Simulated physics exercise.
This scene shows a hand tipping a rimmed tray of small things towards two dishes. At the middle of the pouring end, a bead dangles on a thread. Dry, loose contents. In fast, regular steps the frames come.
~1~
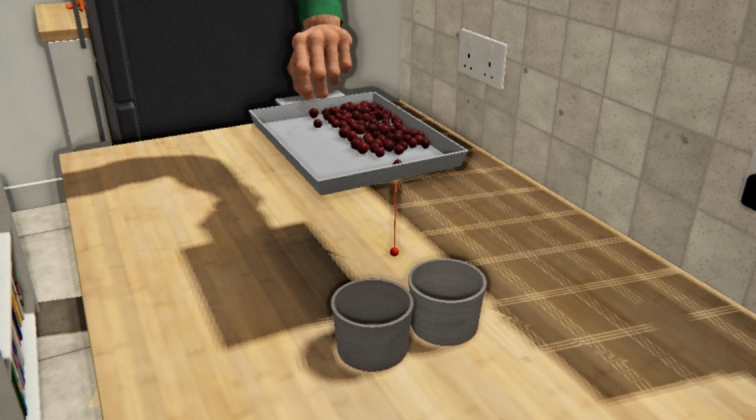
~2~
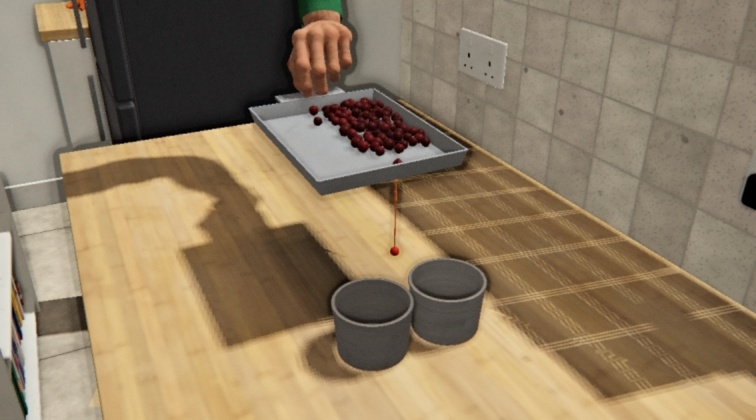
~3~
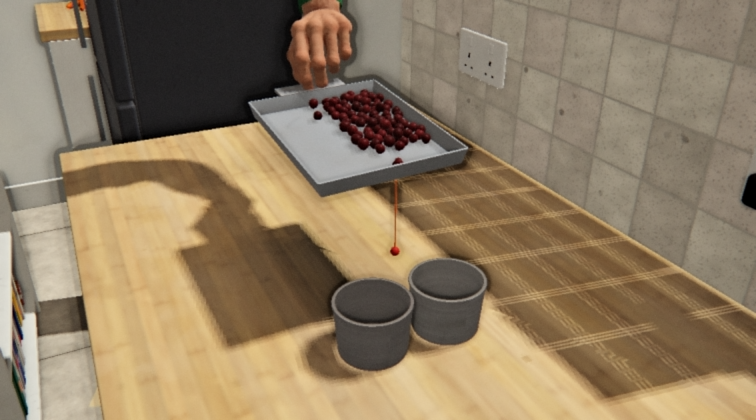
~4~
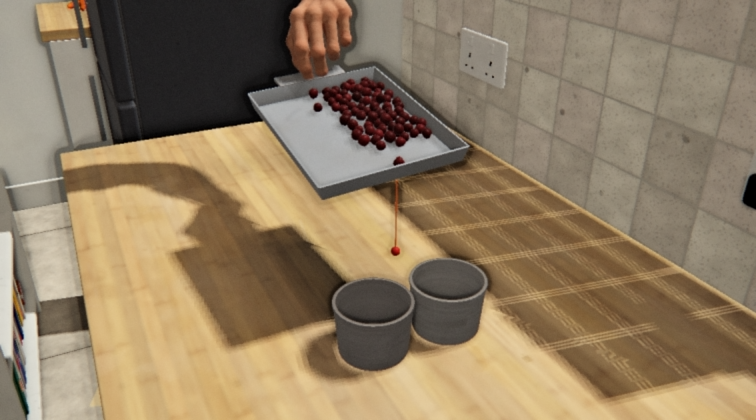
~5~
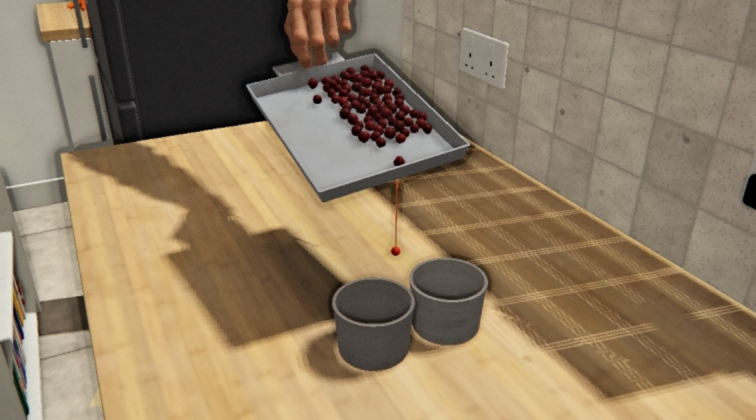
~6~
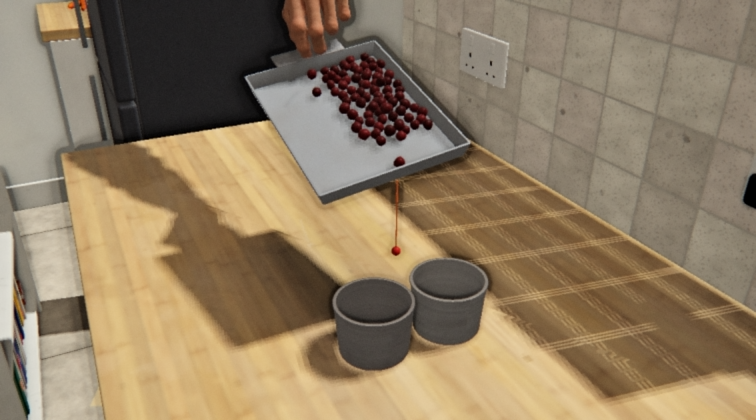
A hand holds a grey rimmed tray of dark red dried cherries above a wooden counter, nearly still at first. The hand then raises the tray's far side, steepening its slope toward the near edge, whose left corner dips slightly. A red bead hangs on its thread near two dark dishes, which stay put.
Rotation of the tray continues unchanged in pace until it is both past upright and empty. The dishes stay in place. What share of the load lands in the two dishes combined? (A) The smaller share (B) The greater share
The smaller share (A).
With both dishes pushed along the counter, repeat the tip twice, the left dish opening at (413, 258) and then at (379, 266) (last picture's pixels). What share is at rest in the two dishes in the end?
You'd get 0 in a hundred first and 10 in a hundred after that.
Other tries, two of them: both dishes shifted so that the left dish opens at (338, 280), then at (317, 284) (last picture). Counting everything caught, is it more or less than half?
First place: Beyond half; second place: Beyond half.
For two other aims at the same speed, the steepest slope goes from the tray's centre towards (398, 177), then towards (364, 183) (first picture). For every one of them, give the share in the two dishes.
Respectively 80 % and 60 %.
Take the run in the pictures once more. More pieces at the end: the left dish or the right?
That would be the leftward one.
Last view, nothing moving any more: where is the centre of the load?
Close to (346, 340), more or less.
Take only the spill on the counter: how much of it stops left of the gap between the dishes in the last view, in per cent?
Close to 90 per cent.
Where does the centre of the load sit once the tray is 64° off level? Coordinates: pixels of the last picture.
I'd put the middle of the pieces at roughly (353, 163).
Soon after the last picture, tray tipped steeply; most on the tray; a stray few in the left dish; a small part outside both; a stray few in the air.
A little later, tray tipped past a quarter turn; about two thirds on the tray; a stray few in the left dish; about a quarter outside both; about a quarter in the air.
Later still, tray tipped past a quarter turn; about a third in the left dish; a stray few in the right dish; about two thirds outside both.
At rest, tray tipped past a quarter turn; about a third in the left dish; a stray few in the right dish; about two thirds outside both.
